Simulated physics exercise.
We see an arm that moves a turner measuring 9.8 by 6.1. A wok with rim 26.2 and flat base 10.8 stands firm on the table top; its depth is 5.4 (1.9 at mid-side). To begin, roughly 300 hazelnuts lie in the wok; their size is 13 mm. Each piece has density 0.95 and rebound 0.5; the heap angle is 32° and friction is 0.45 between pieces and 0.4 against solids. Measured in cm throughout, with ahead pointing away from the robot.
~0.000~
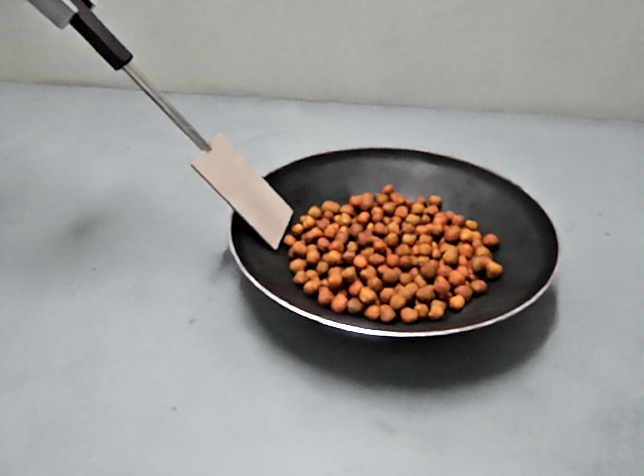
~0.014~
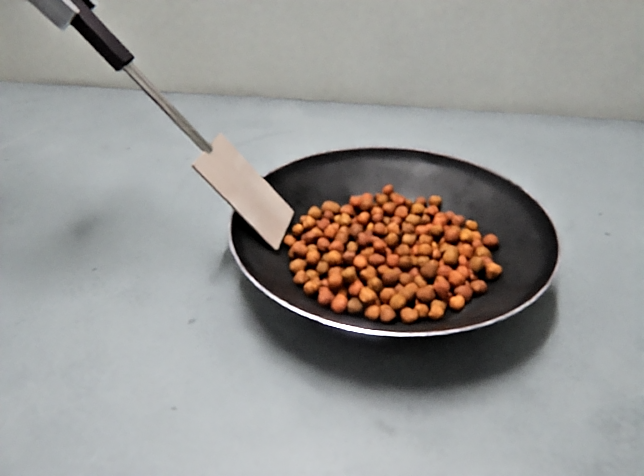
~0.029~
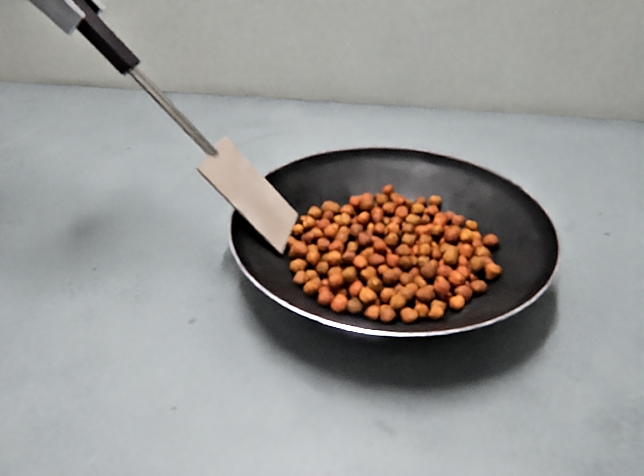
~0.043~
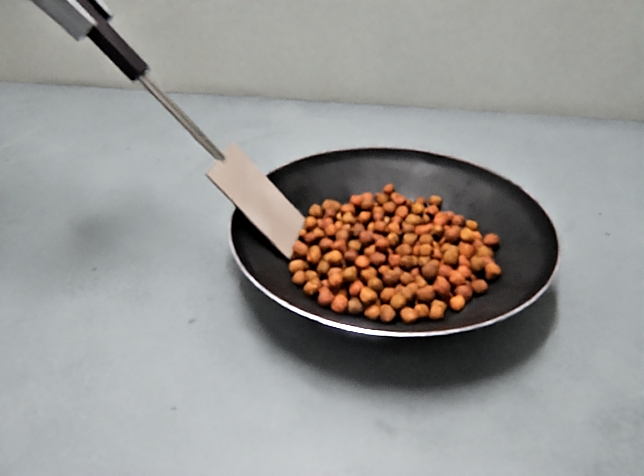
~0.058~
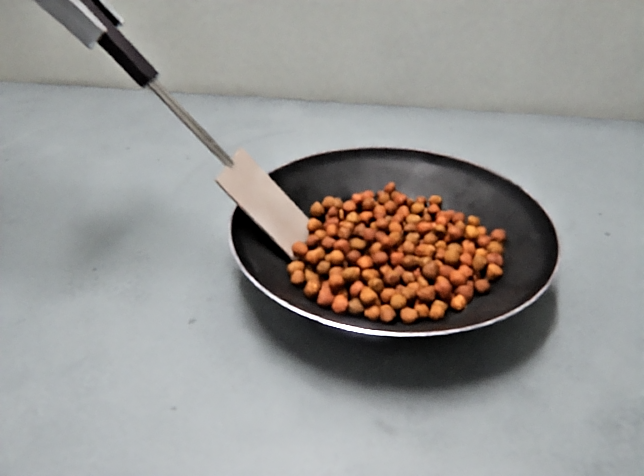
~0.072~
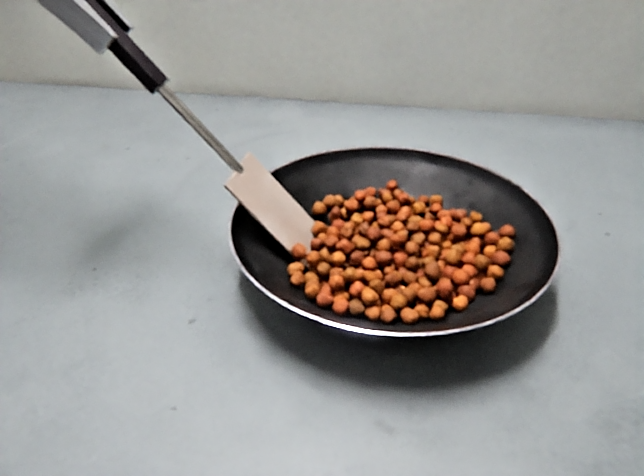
The clip opens on a dark wok of small, round, reddish-brown nuts on a grey table top, with a flat turner held by an arm at its left edge. After a nearly still start, the turner slides slowly rightward and slightly down, nudging the nearest nuts and shifting the pile slightly right.
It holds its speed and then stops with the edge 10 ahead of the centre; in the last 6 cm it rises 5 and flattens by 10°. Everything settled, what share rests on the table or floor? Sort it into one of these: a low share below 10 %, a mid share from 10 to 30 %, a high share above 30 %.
A mid share, from 10 to 30 %.
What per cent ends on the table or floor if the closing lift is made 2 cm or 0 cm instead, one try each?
Result, in order: Approx. 20 % and 15 %.
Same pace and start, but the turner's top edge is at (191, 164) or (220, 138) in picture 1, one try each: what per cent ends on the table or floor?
Around 20 per cent, then around 20 per cent.
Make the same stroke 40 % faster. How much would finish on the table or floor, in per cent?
Around 25 per cent would finish on the table or floor.
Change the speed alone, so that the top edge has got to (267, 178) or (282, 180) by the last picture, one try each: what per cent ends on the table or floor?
First try about 35 %, second try about 35 %.
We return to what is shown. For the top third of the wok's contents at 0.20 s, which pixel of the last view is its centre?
Estimated point: Close to (445, 235).
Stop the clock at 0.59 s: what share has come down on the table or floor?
It works out to about 20 in a hundred.
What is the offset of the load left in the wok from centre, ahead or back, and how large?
It rests close to 3.0 centimetres ahead of centre.
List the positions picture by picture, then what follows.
The first frame shows turner top edge at (205, 148), sloping 50°; upper third of the load around (389, 240), from x 290 to 495, top at y 190; 299 in the wok.
The second frame shows turner top edge at (206, 148), sloping 50°; upper third of the load around (389, 240), from x 290 to 495, top at y 190.
The third frame shows turner top edge at (211, 152), sloping 50°; upper third of the load around (389, 240), from x 290 to 490, top at y 190.
The fourth frame shows turner top edge at (220, 157), sloping 50°; upper third of the load around (389, 241), from x 300 to 490, top at y 190.
The fifth frame shows turner top edge at (228, 163), sloping 50°; upper third of the load around (389, 240), from x 295 to 500, top at y 190.
The sixth frame shows turner top edge at (237, 167), sloping 50°; upper third of the load around (397, 240), from x 295 to 510, top at y 185; 299 in the wok.
After 0.20 s, sloping 50°, highest piece 5 above the table; 299 in the wok.
After 0.33 s, sloping 47°, highest piece 7 above the table; 299 in the wok.
After 0.59 s, sloping 40°, highest piece 6 above the table; 240 in the wok, 56 on the table or floor, 3 on the blade or in flight.
After 1.64 s, sloping 40°, highest piece 5 above the table; 240 in the wok, 59 on the table or floor.
At rest, 240 in the wok, 59 on the table or floor. That is 20 % on the table or floor.
